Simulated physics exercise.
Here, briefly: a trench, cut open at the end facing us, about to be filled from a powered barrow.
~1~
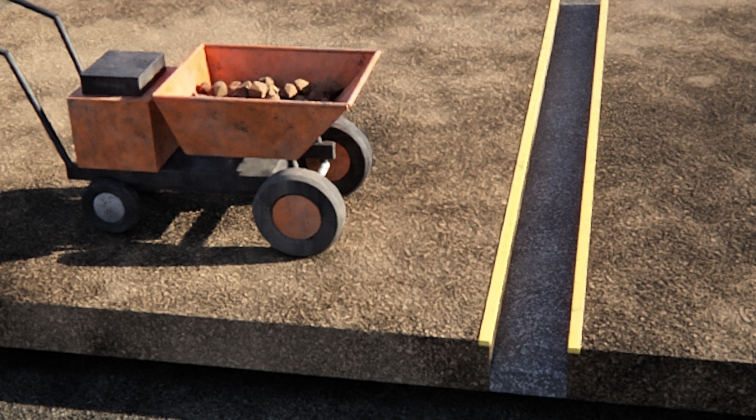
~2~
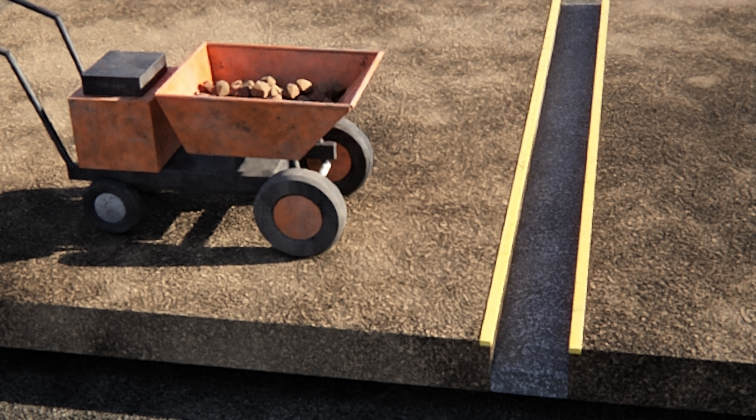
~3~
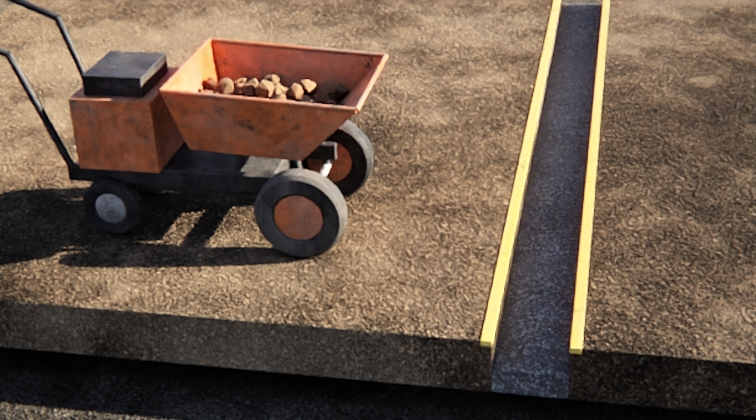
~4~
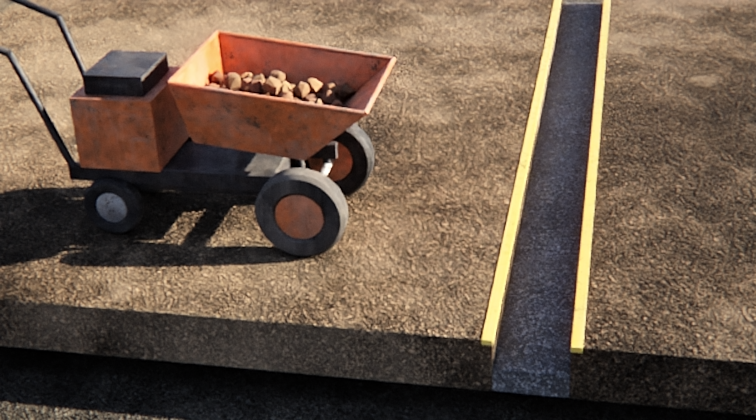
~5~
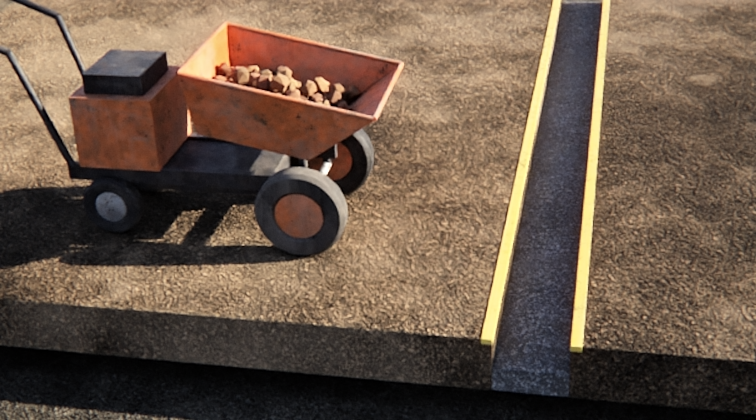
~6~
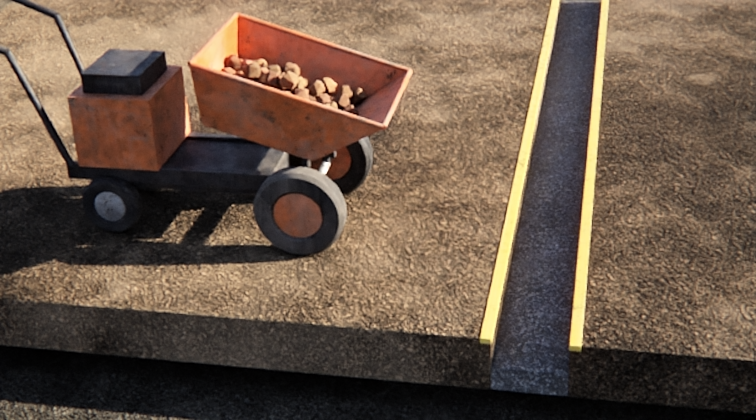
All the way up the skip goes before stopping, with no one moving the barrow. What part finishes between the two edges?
The trench will most likely get the lesser share of it.
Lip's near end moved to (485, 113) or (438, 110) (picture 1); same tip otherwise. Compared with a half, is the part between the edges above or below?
Initially shy of half, next past the halfway mark.
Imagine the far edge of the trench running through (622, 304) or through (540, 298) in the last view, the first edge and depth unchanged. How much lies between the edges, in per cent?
In order: 40 per cent, then 30 per cent.
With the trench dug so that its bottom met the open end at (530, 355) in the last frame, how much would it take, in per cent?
Estimated share: Approx. 30 per cent.
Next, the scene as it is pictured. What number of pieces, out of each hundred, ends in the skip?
Result: Close to 20 per cent.
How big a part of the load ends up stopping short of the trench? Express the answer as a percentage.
Around 45 per cent.
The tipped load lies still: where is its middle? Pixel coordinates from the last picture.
About pixel (508, 226).
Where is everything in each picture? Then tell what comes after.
The first frame shows lip of the skip at (348, 106), level; top of the load at (242, 94), clay clods; first edge of the trench at (494, 296); far edge at (578, 303), the trench over half as wide as the skip, and about half as deep as wide.
The second frame shows lip of the skip at (350, 107), level; top of the load at (244, 93).
The third frame shows lip of the skip at (356, 110), tipped barely; top of the load at (248, 91).
The fourth frame shows lip of the skip at (364, 114), tipped a little; top of the load at (255, 87).
The fifth frame shows lip of the skip at (374, 120), tipped a little; top of the load at (250, 93).
The sixth frame shows lip of the skip at (383, 127), tipped clearly; top of the load at (243, 78); first edge of the trench at (495, 295); far edge at (579, 301).
Soon, skip tipped steeply; all in the skip.
A while on, skip tipped right over; about two thirds in the skip; about a third short of the trench; a stray few in or heaped over the trench.
Towards the end, skip tipped right over; about a quarter in the skip; about half short of the trench; about a third in or heaped over the trench.
Finally, skip tipped right over; about a quarter in the skip; about half short of the trench; about a third in or heaped over the trench; none beyond it.
